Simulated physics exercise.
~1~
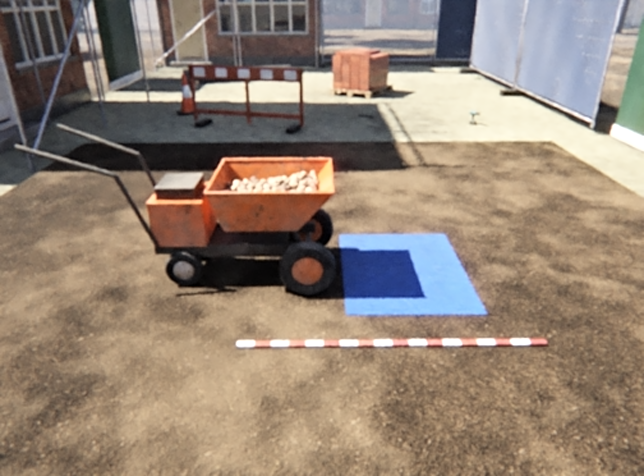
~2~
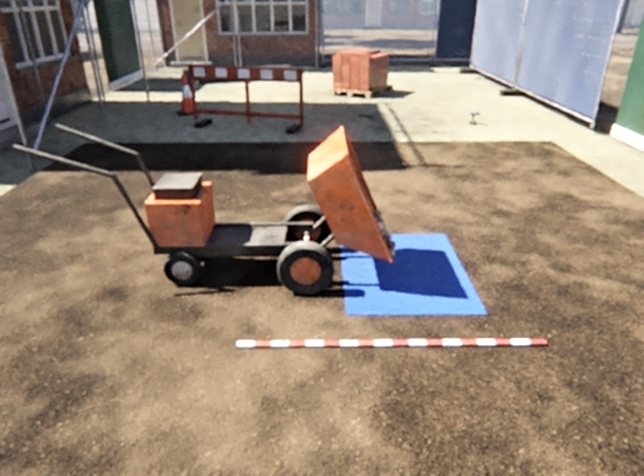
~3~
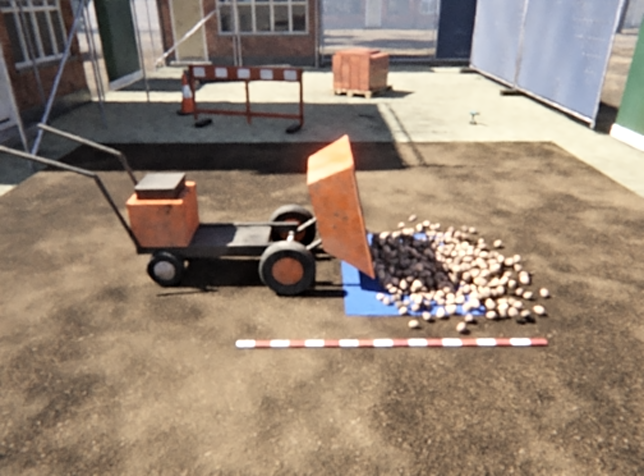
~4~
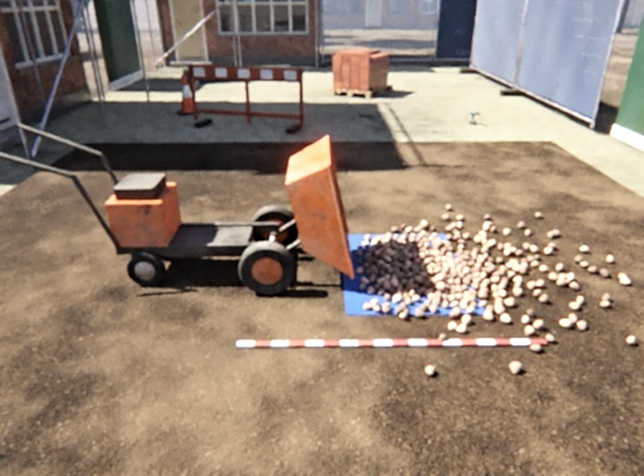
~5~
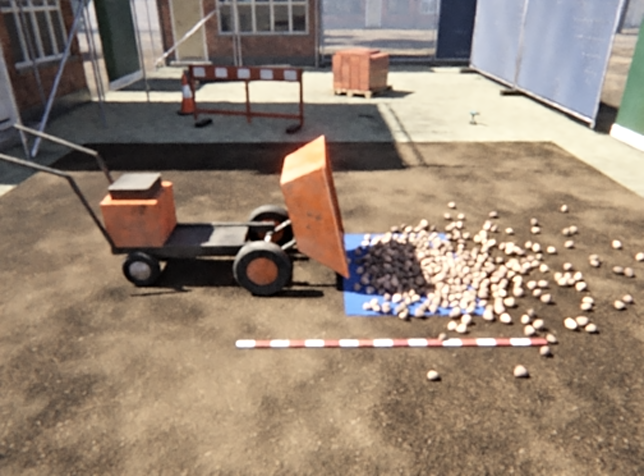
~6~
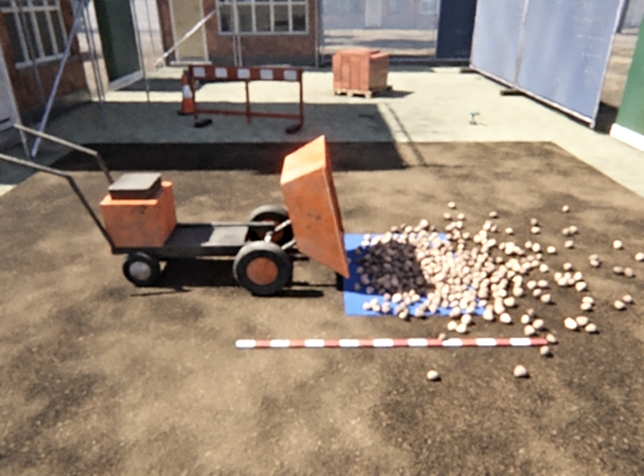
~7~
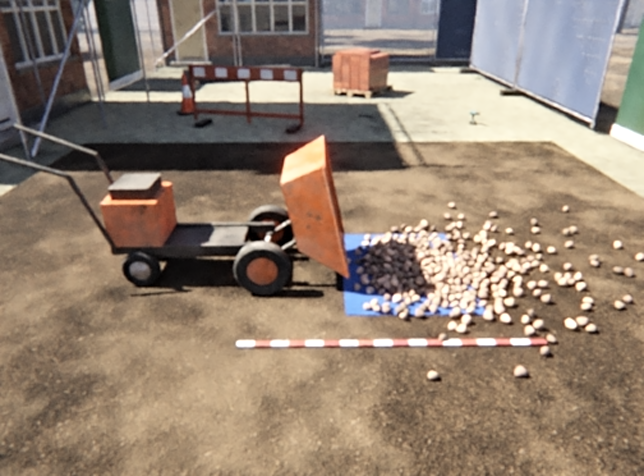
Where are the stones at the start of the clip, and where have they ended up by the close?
At the start the stones are heaped in the barrow's orange tray. By the close they lie spread on the ground to the right, mostly over the blue sheet with some scattered beyond it.
